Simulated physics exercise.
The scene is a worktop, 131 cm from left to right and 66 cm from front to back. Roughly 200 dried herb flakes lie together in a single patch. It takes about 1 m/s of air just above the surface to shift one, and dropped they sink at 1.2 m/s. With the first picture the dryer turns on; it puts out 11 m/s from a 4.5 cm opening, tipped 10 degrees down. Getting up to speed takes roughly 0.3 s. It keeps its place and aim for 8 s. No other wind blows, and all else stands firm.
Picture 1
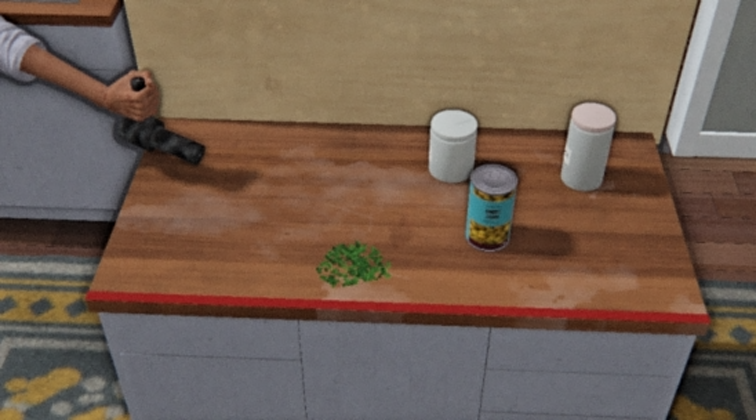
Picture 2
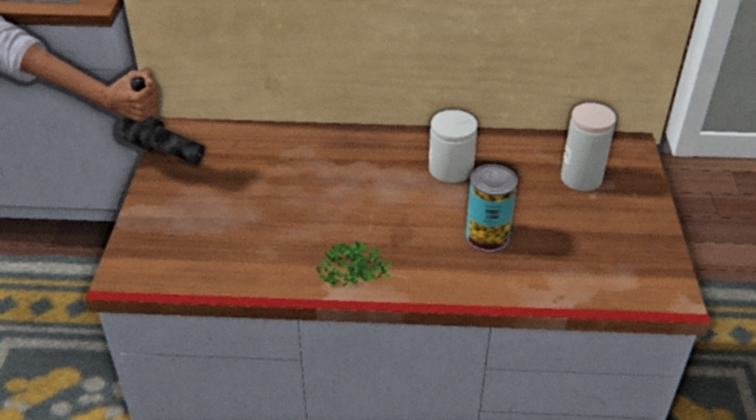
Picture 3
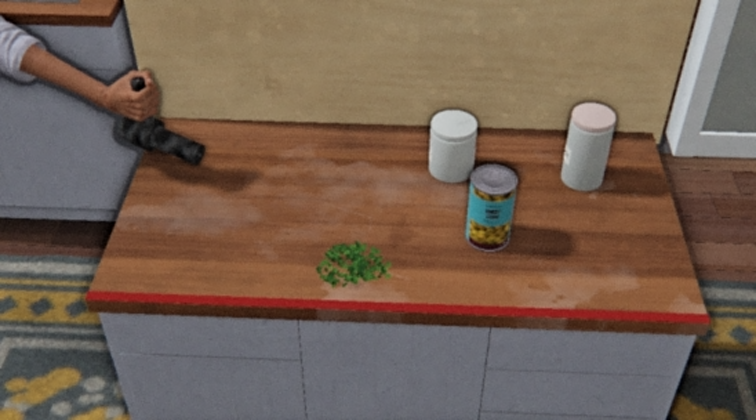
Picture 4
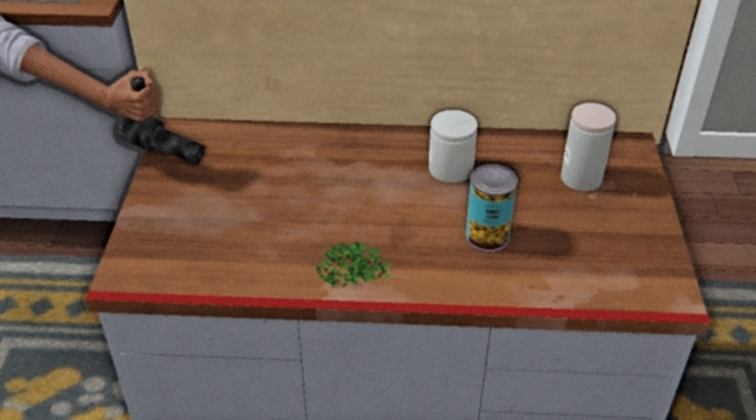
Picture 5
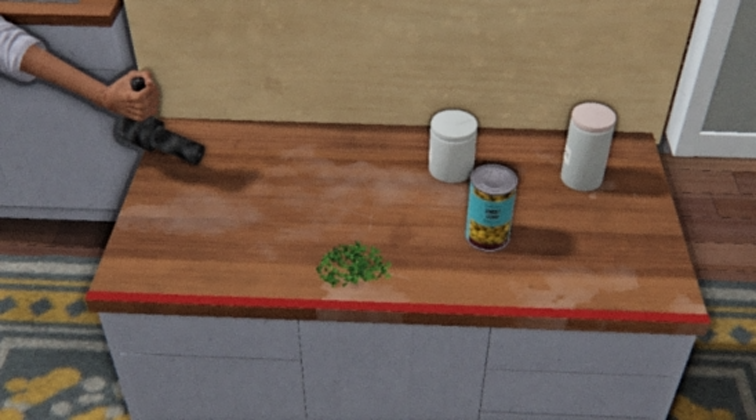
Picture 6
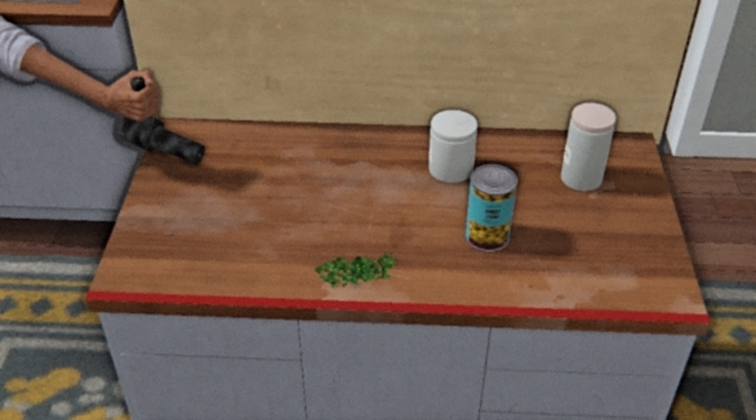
A small patch of green dried herb flakes lies still near the front of a brown wooden worktop, then shifts slightly toward the red front edge and flattens, under a fixed view from above. A hand at the upper left holds a black dryer pointed across the wood, barely moving. A teal-and-yellow tin, a white jar and a taller pink-lidded jar stand motionless to the right.
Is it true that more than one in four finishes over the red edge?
I'm expecting the count past that edge to surpass a quarter.
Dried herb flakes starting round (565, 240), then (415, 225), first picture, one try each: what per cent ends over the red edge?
0 %, 30 %.
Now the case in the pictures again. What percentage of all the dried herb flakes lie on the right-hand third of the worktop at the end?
Share at the end: Close to 0 %.
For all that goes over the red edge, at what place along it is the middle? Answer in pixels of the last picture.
Near (453, 314).
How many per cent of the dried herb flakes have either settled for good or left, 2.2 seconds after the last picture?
The share is roughly 100 %.
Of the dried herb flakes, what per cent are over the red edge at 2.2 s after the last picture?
I'd say somewhere near 100 %.
Then, 1.2 s after the last picture the count stands so, 100 % are over the red edge.
Then, 2.2 s after the last picture the count stands so, 100 % are over the red edge.
Then, 4.1 s after the last picture the count stands so, 100 % are over the red edge.
Then, 7.7 s after the last picture, at the end, 100 % are over the red edge.
